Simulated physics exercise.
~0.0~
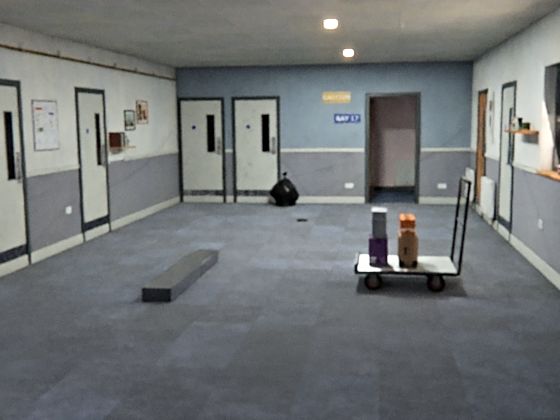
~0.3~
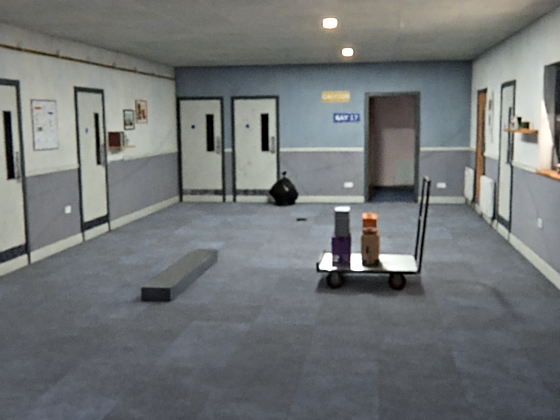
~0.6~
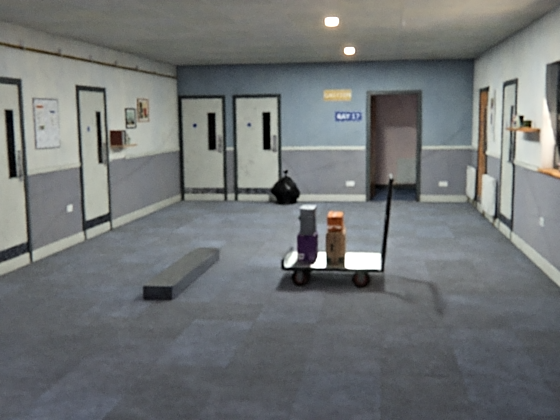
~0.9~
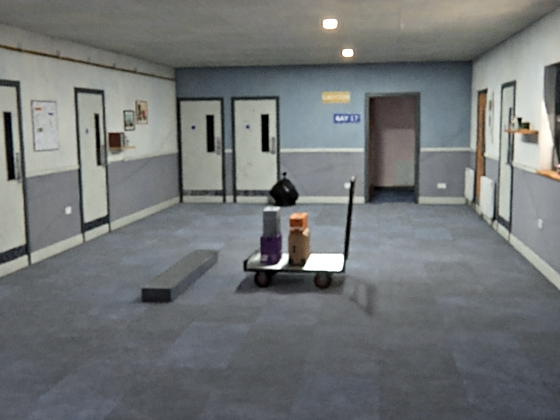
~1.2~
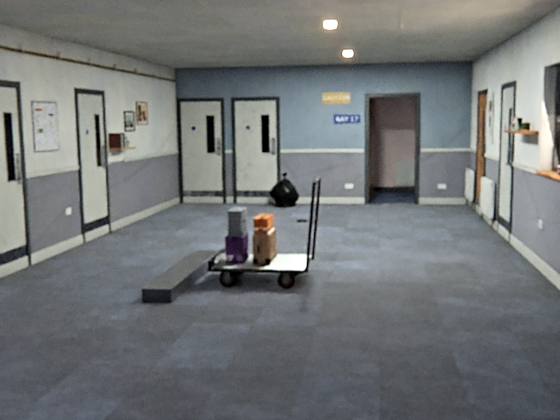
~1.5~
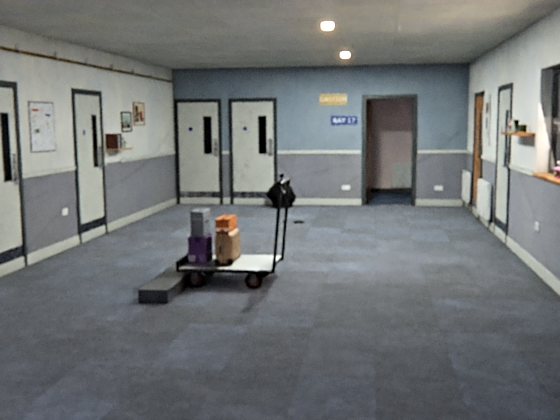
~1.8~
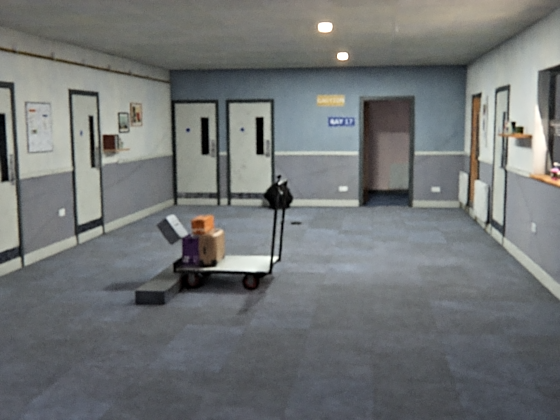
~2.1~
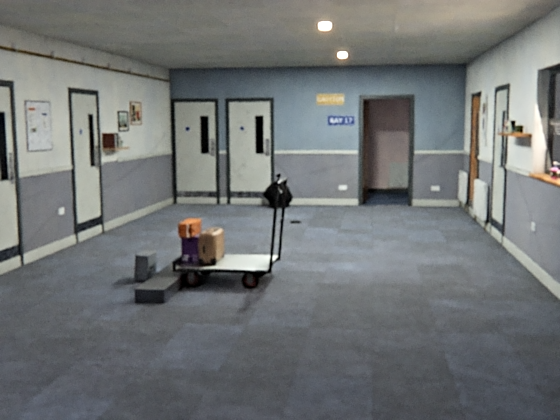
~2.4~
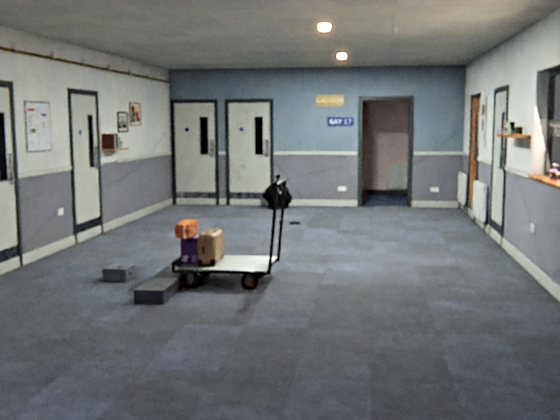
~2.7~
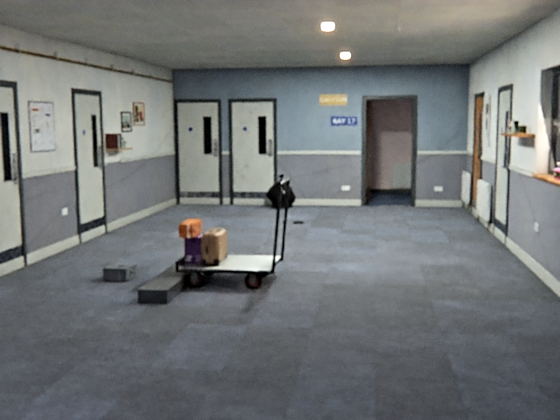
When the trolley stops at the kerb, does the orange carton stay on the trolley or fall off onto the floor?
The orange carton stays on the trolley. It tumbles to the left and comes to rest on top of the purple parcel.
